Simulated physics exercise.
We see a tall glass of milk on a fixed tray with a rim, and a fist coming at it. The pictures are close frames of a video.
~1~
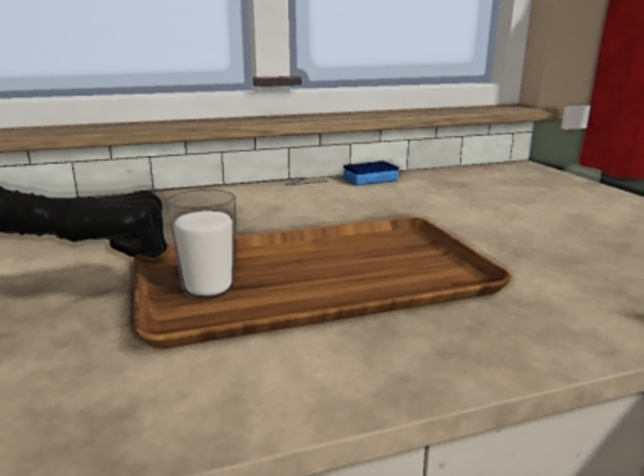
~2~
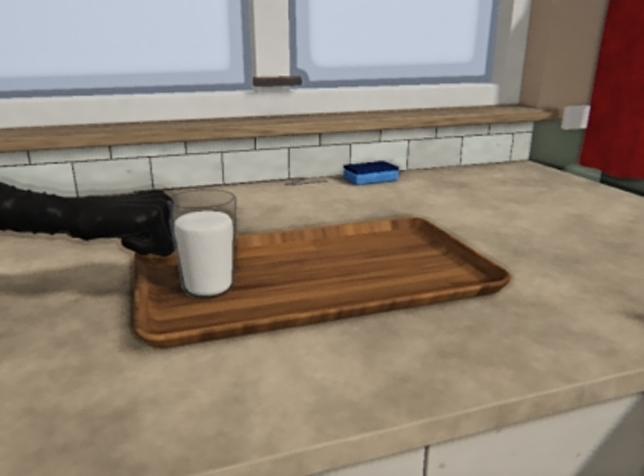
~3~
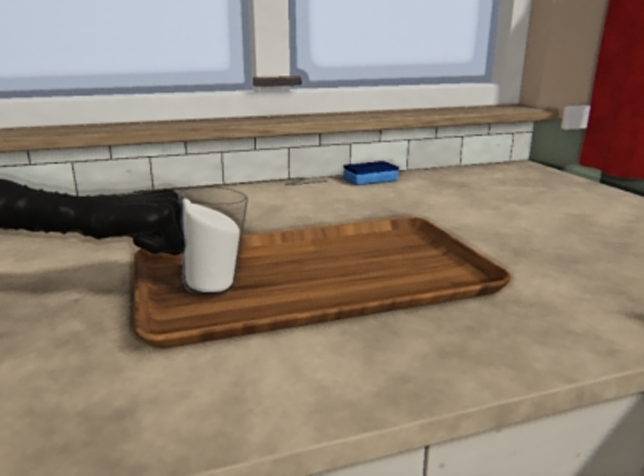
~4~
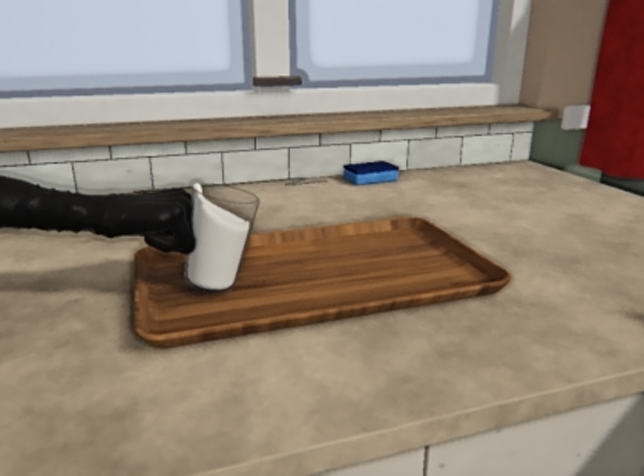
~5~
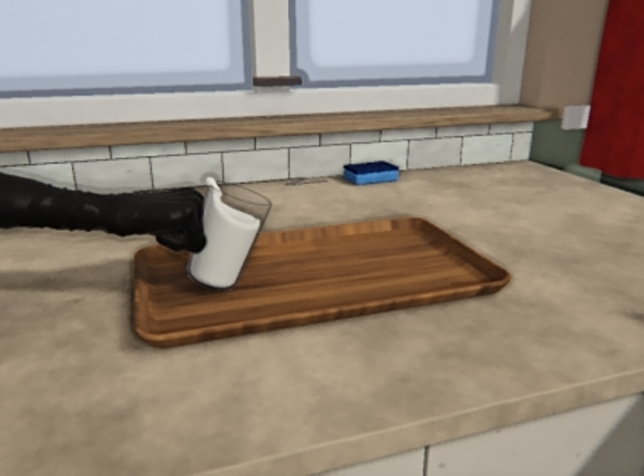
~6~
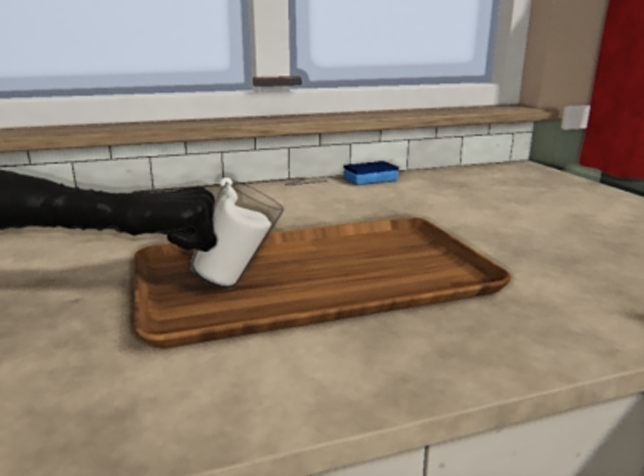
Kitchen counter with a black fist pushing a glass of white liquid on a wooden tray, tilting it rightward as the liquid sloshes.
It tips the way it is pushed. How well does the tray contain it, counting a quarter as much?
In the end a quarter and more lands beyond the tray.
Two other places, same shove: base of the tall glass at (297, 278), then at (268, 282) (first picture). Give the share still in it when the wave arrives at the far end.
In turn 70 and 55 in a hundred.
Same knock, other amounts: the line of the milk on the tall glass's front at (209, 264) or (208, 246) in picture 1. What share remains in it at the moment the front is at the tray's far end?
Near 45 % and 50 %.
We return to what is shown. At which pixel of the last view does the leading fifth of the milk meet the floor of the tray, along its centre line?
At about (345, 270).
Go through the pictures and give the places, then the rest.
Tilt 0°; right rim (233, 197); surface from (174, 222) to (231, 216); the tray's far rim is at (462, 244); the tray is clear ahead, in the first picture.
Tilt 0°; right rim (234, 197); surface from (174, 222) to (231, 216), in the second picture.
Tilt 7°; right rim (245, 198); surface from (183, 201) to (233, 218), in the third picture.
Tilt 14°; right rim (257, 200); surface from (196, 189) to (248, 221), in the fourth picture.
Tilt 22°; right rim (269, 203); surface from (204, 208) to (258, 220), in the fifth picture.
Tilt 30°; right rim (281, 208); surface from (208, 226) to (269, 216), in the sixth picture.
A moment on, the tall glass lies on its side and 90 per cent is in the glass, 3 on the tray and 7 above or beyond its rim.
Next, the tall glass lies on its side and 43 per cent is in the glass, 52 on the tray and 5 above or beyond its rim.
Then the tall glass lies on its side and 24 per cent is in the glass, 59 on the tray and 18 above or beyond its rim.
Later the tall glass lies on its side and 12 per cent is in the glass, 51 on the tray and 37 above or beyond its rim.
In the end 64 per cent is held by tray and glass, 36 is off the tray.
